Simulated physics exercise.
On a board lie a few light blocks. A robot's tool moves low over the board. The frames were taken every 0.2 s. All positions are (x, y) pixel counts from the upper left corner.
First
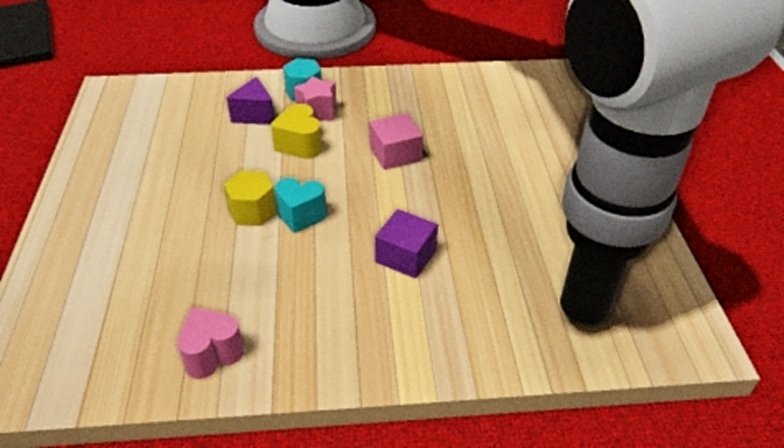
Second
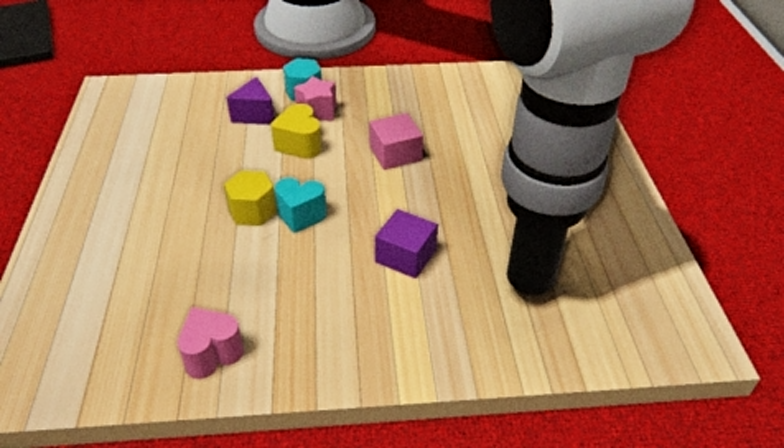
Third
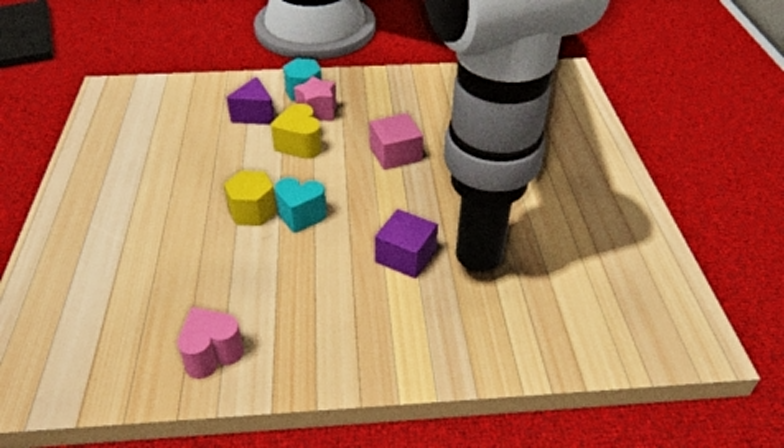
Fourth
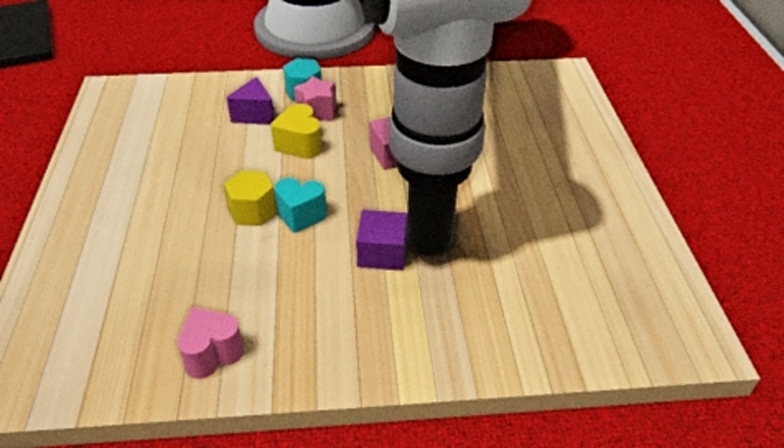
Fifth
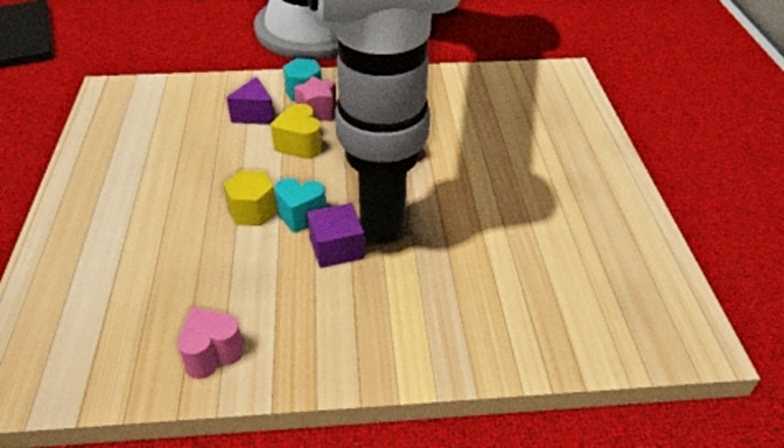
A robot arm swept its black tool leftward across a wooden board scattered with colorful blocks, met the purple cube, and pushed it left until it was close beside the turquoise heart.
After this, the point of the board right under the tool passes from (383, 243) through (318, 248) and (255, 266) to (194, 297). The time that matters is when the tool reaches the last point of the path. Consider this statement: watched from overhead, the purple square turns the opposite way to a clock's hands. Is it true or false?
This is false.
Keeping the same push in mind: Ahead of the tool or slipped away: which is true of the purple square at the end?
I predict the tool has moved past it.
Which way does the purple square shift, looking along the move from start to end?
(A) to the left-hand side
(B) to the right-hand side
I choose B.
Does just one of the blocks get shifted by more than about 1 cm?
My answer is yes.
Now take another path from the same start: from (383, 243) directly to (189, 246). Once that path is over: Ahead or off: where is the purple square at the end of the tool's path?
It keeps leading.
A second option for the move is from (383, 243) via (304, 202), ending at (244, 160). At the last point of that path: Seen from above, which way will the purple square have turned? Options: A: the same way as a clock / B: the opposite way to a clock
Correct choice: B.
On the path given first. One third of the way, tool (317, 232); purple square (268, 224).
Two thirds of the way, tool (251, 250); purple square (204, 230), turned 40° clockwise.
At the end, tool (190, 282); turquoise heart block not moved; purple square (186, 230), turned 60° clockwise.
